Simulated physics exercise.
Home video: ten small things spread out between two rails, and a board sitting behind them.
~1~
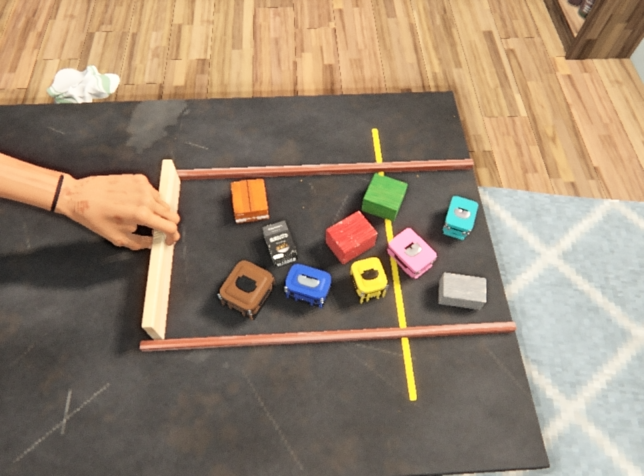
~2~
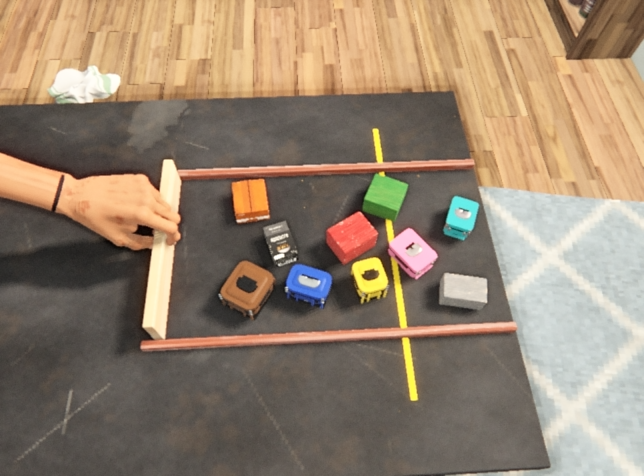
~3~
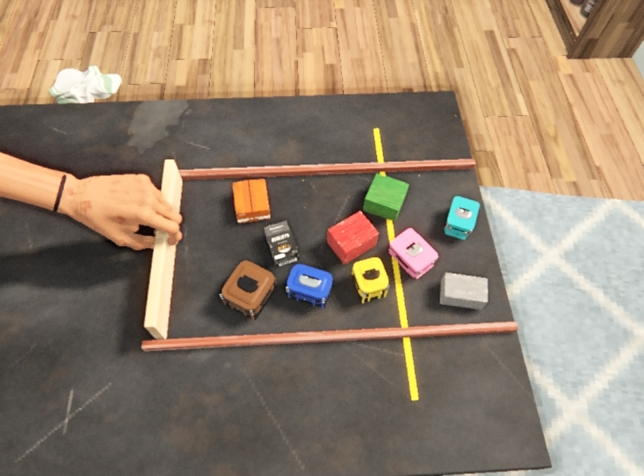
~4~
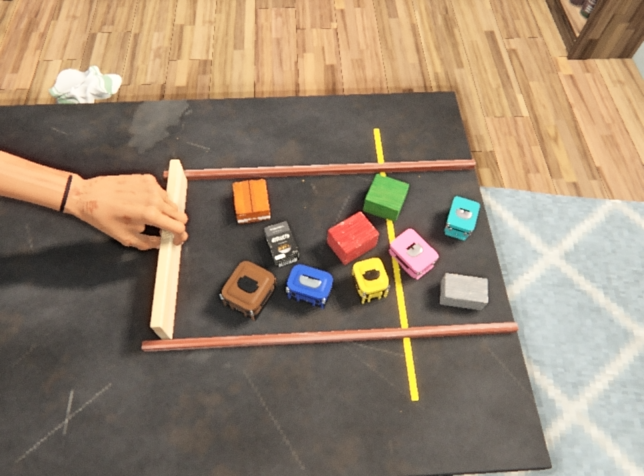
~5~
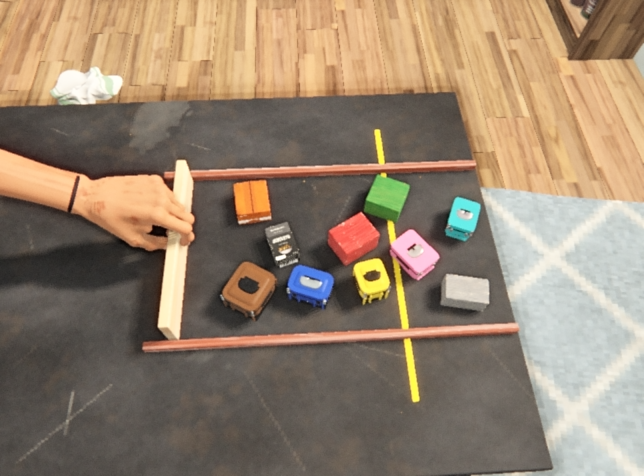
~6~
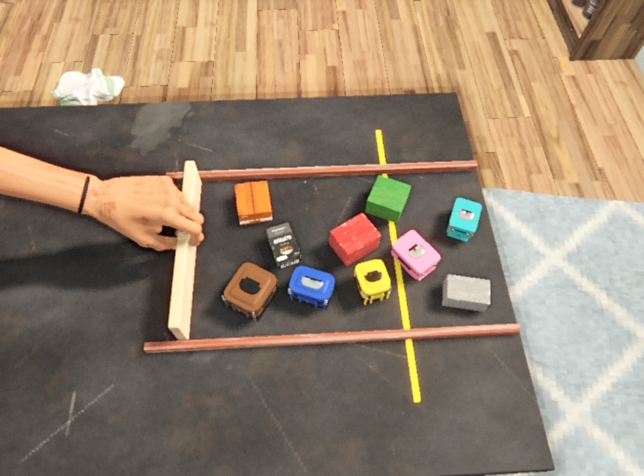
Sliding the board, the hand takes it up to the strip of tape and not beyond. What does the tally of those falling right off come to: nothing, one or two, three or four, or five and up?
It comes to one or two.
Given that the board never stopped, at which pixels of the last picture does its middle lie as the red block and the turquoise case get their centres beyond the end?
Near (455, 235) in the first case, near (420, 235) in the other.
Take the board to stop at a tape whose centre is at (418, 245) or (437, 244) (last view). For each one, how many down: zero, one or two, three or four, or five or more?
At each place: Either one or two and 3 or 4.
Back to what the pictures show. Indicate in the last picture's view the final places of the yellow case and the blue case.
Roughly (497, 293); the other one roughly (461, 285).
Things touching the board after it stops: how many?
Number in contact with it: 3.
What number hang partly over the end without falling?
The answer comes to 0.
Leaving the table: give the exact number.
Exactly 1.
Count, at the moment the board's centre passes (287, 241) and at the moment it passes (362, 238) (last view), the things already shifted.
At first I count 5, and then 9.
Soon after, none off yet; turquoise case at rest near (463, 220); grey block at rest near (466, 293); pink case at rest near (414, 256).
After that, none off yet; turquoise case at rest near (463, 220); grey block at rest near (467, 293); pink case displaced a little near (425, 253).
In the end, the number that fall off is one or two; gone, grey block.
